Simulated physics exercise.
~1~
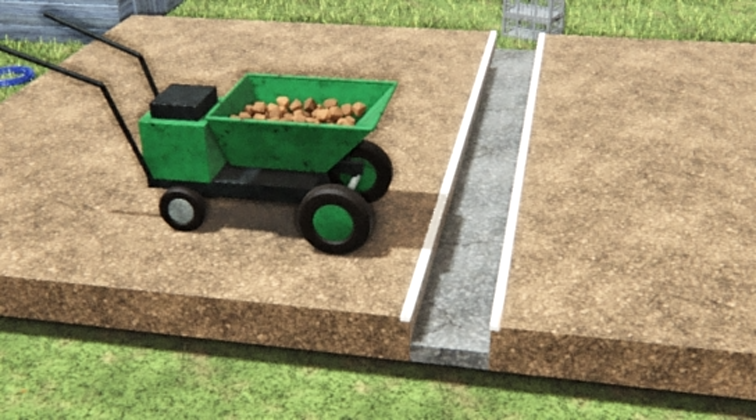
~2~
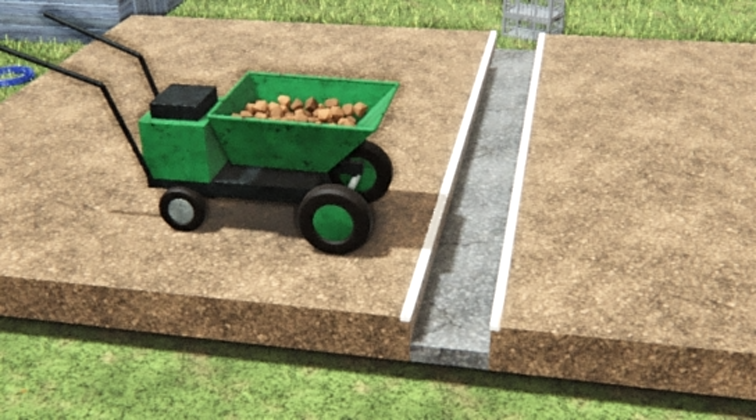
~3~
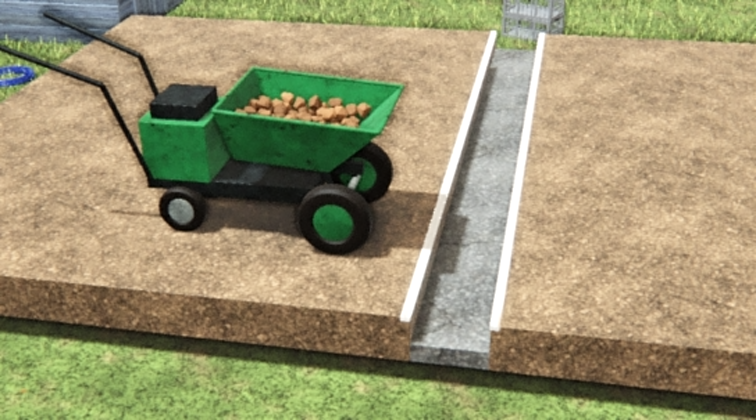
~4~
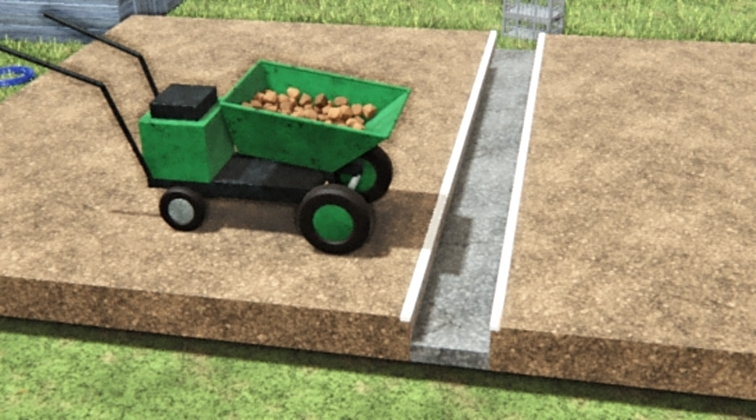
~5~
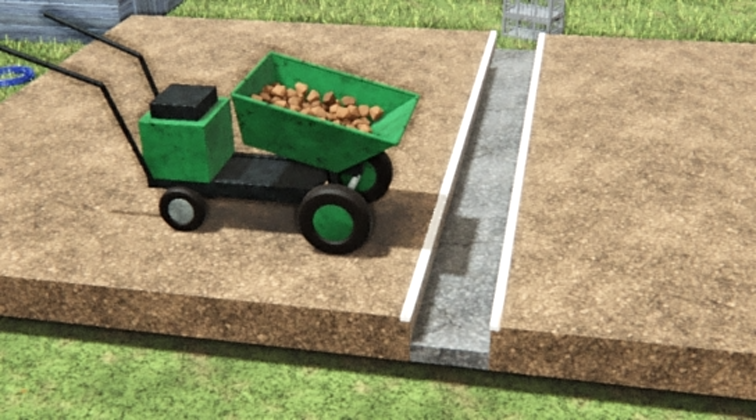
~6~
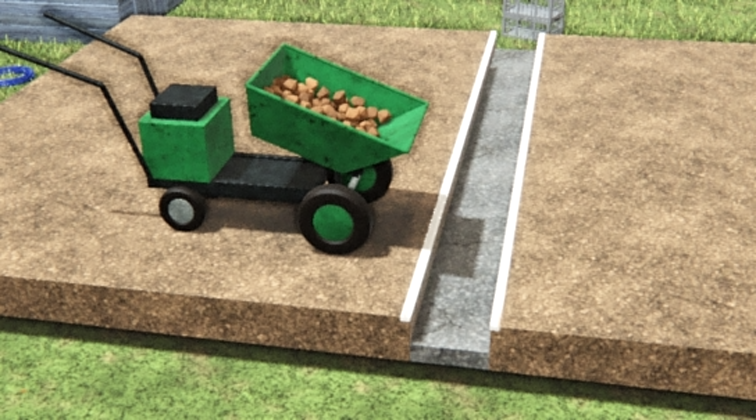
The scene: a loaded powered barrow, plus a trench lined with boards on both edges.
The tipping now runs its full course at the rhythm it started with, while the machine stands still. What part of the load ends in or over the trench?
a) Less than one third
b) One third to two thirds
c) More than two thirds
Option c: More than two thirds.
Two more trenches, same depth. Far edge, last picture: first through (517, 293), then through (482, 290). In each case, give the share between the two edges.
You'd get 100 in a hundred the first time and 70 in a hundred the second.
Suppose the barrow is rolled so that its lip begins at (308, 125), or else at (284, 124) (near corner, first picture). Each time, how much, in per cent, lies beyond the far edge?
The first spot yields roughly 0 percent, the second roughly 0 percent.
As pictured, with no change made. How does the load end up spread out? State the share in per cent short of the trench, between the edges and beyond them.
I get 0 % short, 95 % between and 5 % beyond.
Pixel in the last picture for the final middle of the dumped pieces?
Roughly at (476, 252), give or take.
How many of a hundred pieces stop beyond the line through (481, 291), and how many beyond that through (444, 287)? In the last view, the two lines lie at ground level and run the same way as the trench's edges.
In turn 30 and 80 in a hundred.
Shortly afterwards, skip tipped steeply; the whole lot in the skip.
Next, skip tipped right over; near two thirds in the skip; near a third in or heaped over the trench.
Some moments later, skip tipped right over; all but a few in or heaped over the trench; a little beyond it.
In the end, skip tipped right over; all but a few in or heaped over the trench; a little beyond it.
